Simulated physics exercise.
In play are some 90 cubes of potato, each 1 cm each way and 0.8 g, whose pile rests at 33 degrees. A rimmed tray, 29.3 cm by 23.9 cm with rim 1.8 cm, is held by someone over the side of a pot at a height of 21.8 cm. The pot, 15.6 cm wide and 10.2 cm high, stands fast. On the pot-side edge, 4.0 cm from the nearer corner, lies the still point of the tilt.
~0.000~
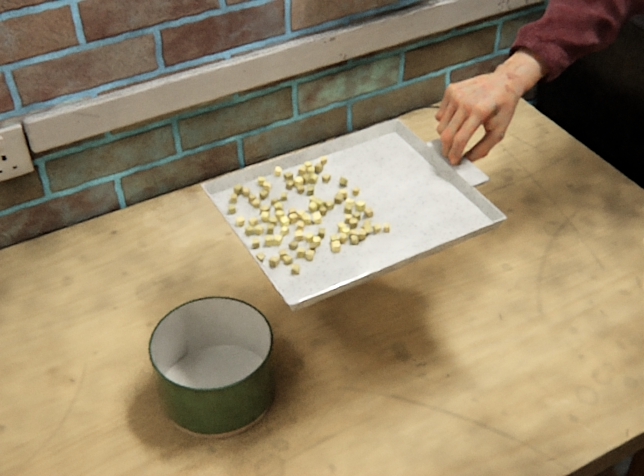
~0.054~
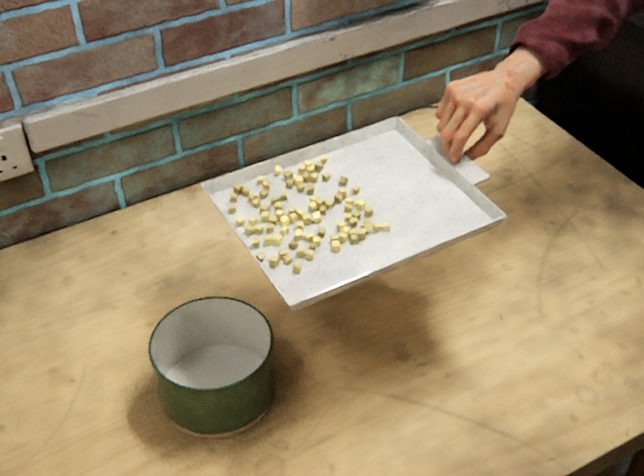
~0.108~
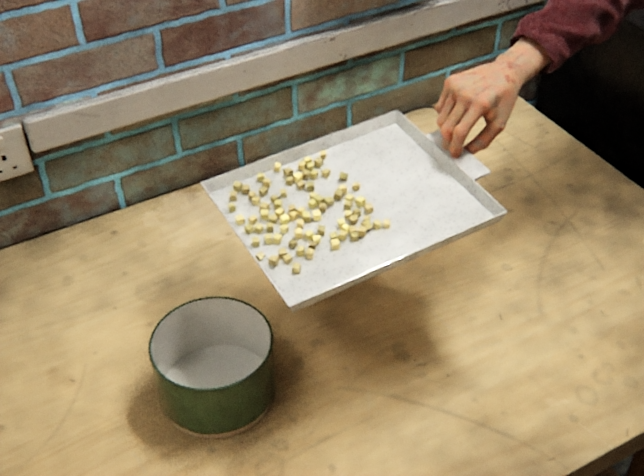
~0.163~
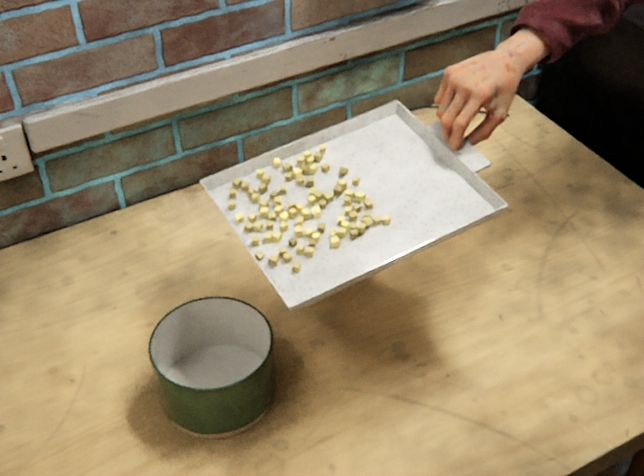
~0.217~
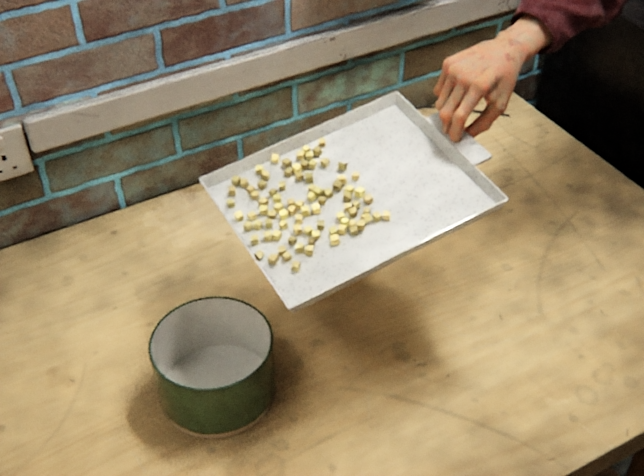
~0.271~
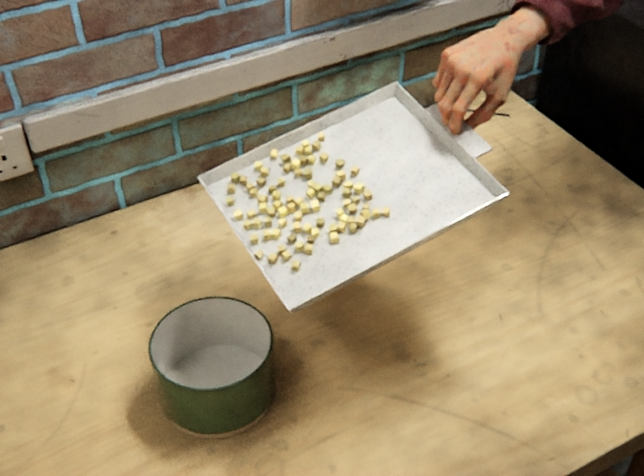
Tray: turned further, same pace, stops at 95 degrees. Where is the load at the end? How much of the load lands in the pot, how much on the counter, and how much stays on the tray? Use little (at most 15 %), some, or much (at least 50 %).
Pot - some, counter - much, tray - little.
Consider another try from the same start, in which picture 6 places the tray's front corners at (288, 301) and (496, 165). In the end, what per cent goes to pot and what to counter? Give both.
The pot gets 55 and the counter 45.
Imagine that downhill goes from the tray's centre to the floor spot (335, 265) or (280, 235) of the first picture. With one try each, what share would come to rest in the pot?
About 0 and 50 per cent.
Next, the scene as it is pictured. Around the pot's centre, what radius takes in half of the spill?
Some 14 cm, give or take.
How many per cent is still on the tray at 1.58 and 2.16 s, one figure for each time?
About 75, 20.
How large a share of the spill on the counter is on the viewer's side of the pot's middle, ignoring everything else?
About 100 percent of the spill.
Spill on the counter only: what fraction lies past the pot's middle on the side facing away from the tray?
Roughly 40 per cent.
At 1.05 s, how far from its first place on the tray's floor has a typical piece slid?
Displacement on the tray: Roughly 9 cm.
Then, at 1.05 s, tilt 50 degrees; the tray holds 100 %, the pot 0 %.
Then, at 1.58 s, tilt 76 degrees; the tray holds 75 %, the pot 5 %.
After 2.16 s, tilt 95 degrees; the tray holds 20 %, the pot 35 %.
At rest (3.6 s), pot 40 %, counter 60 %, tray 0 %.
